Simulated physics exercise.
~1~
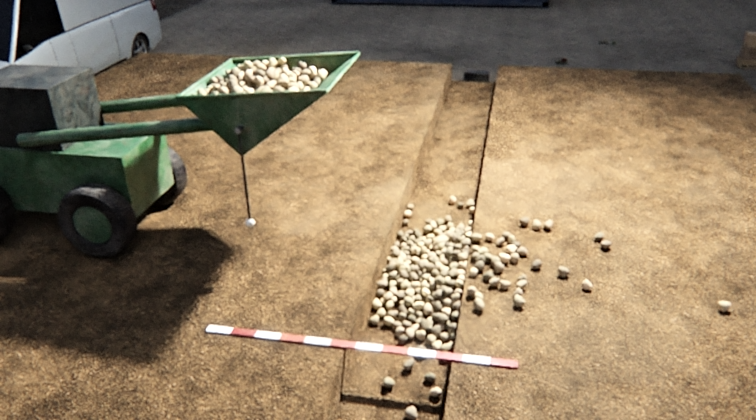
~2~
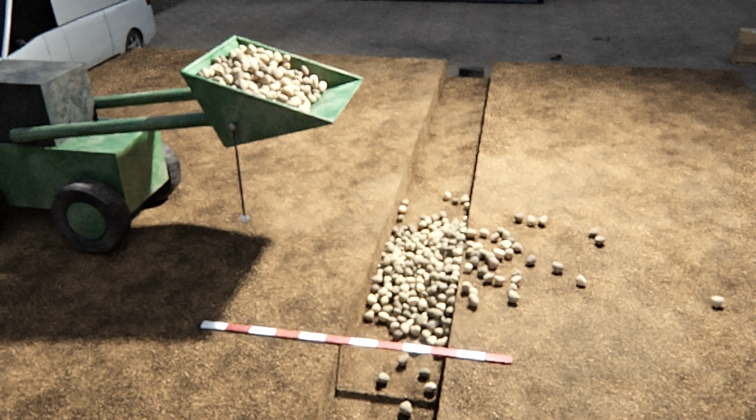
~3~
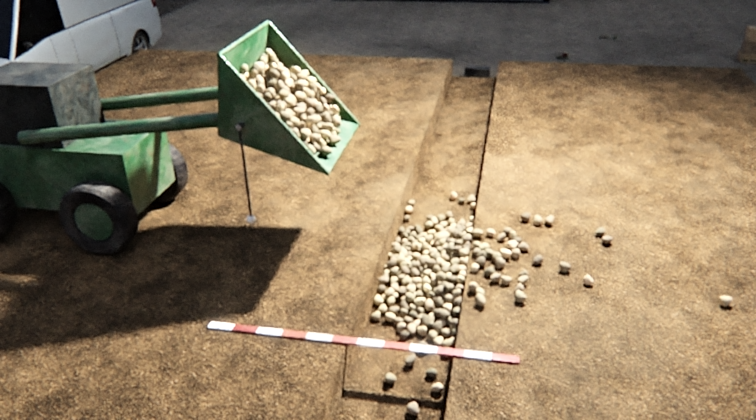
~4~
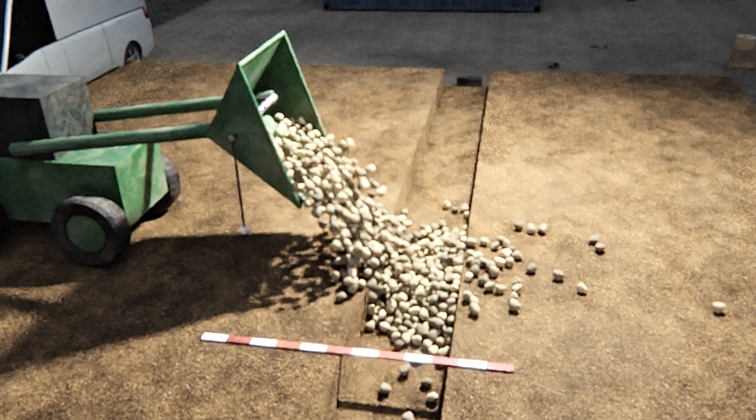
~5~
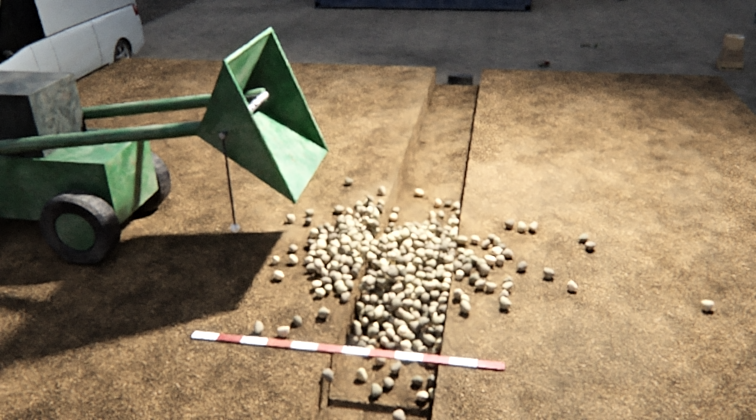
To begin with, a green loader on the left holds a raised bucket full of pale, rounded stones beside a narrow trench, where an earlier heap already lies with a few strays scattered to the right. A red and white staff lies across the near end. The bucket tips steadily forward, and the stones settle toward its lower lip. As it steepens, they pour out in a thick stream, landing on the trench's left edge and on the old heap. Finally the bucket hangs steeply tilted and looks empty, with a larger pile filling the trench and spreading over the ground to its left.
